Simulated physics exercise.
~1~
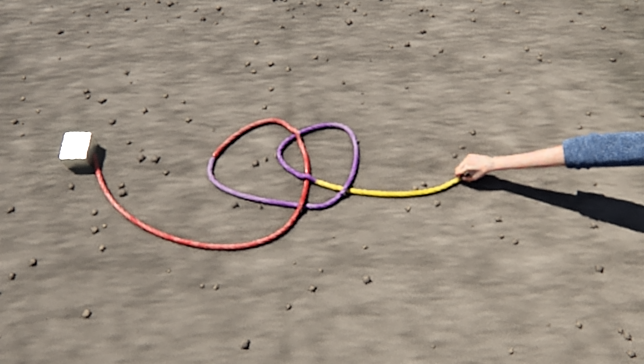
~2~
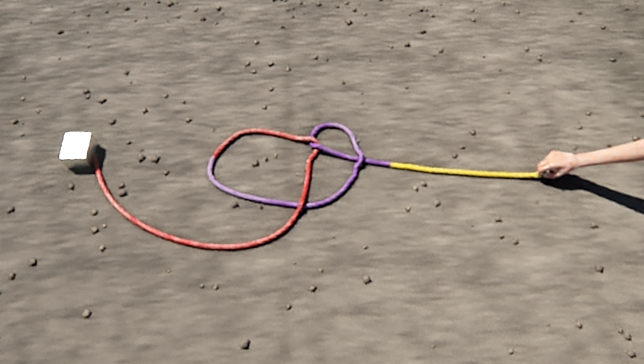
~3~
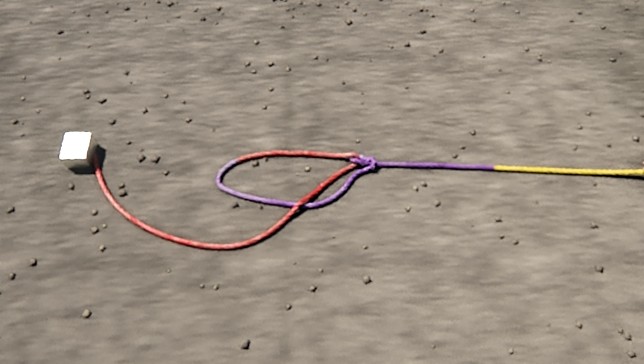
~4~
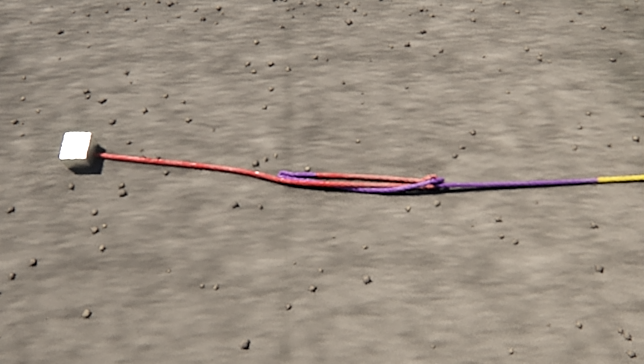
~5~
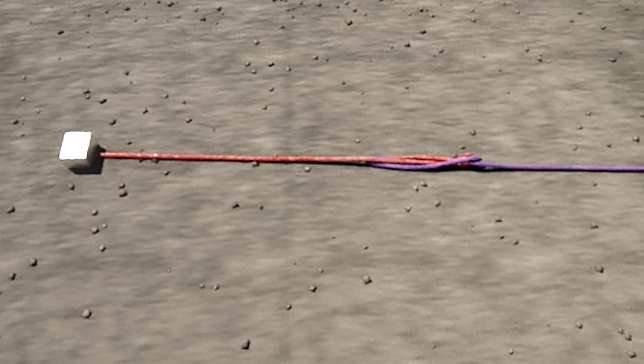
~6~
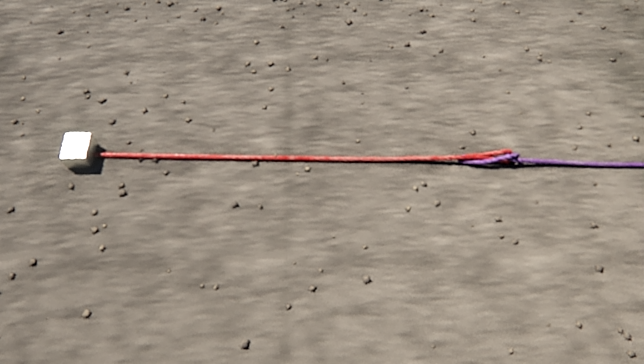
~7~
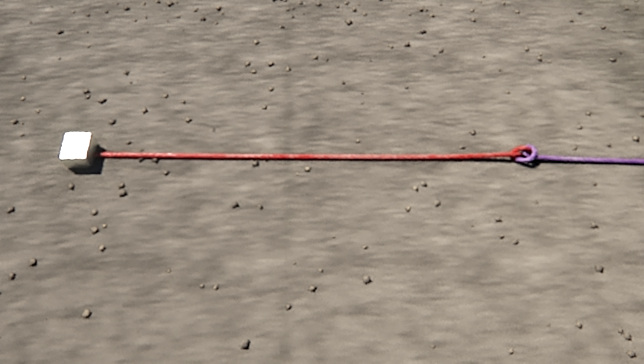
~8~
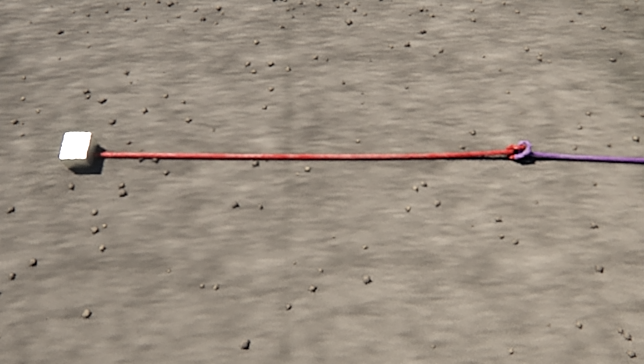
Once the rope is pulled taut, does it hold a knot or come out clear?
It holds a knot. The loops draw down into a small tight lump where the red and purple parts meet, and it is still there at the end.
